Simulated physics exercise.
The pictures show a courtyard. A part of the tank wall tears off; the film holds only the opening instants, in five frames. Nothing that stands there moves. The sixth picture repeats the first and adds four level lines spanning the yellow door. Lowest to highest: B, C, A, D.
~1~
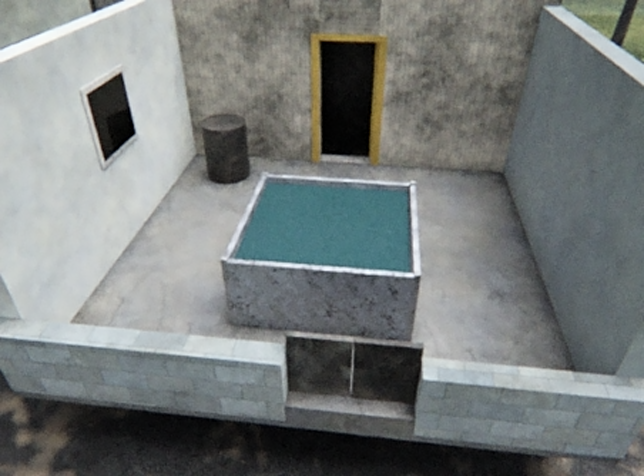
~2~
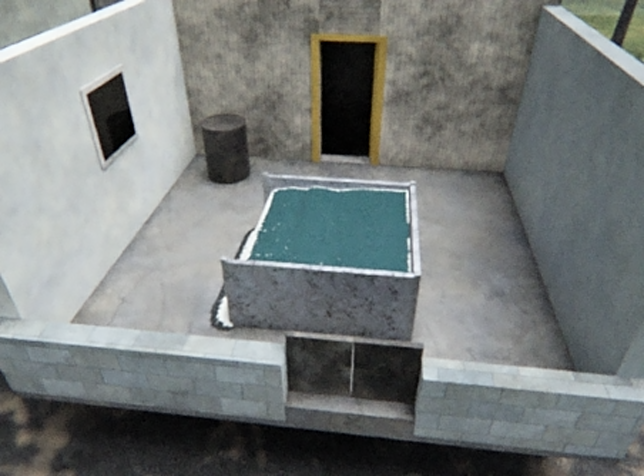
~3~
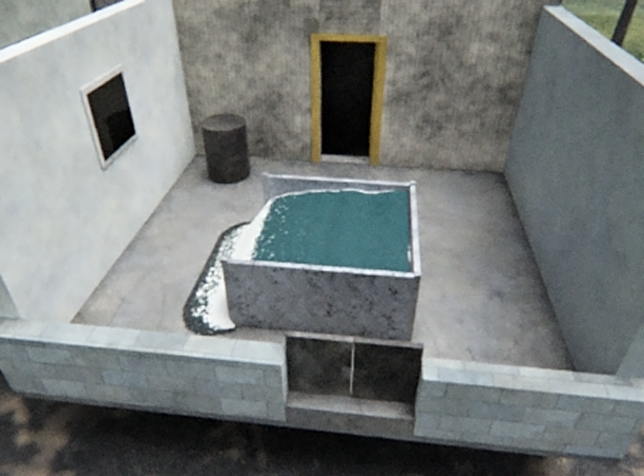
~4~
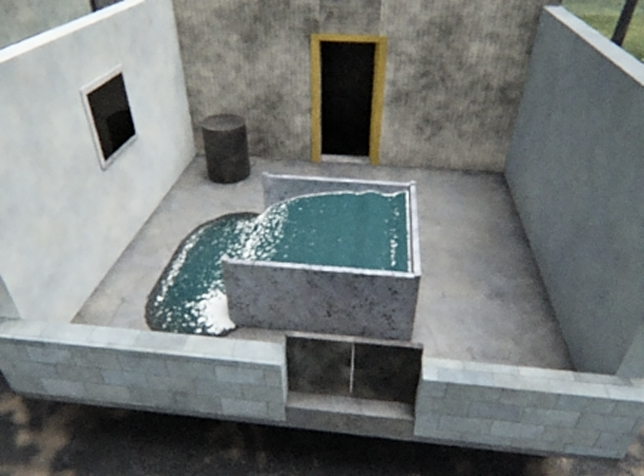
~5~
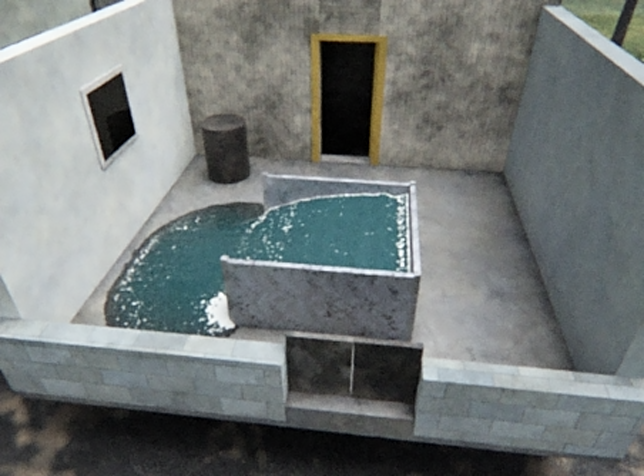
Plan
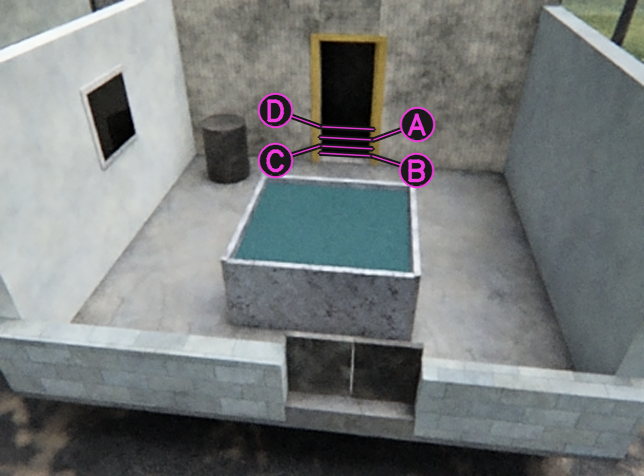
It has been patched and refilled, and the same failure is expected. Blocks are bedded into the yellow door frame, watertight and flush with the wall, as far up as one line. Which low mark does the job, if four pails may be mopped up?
I would pick mark B.
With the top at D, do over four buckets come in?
No, not at all.
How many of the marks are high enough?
All of them.
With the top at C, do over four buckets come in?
No.
In magenta, A at (346, 138); B at (345, 154); C at (346, 147); D at (346, 128); from the bottom up B, C, A, D.
If A is chosen, nothing gets over.
If B is chosen, nothing gets over.
If C is chosen, nothing gets over.
If D is chosen, nothing gets over.
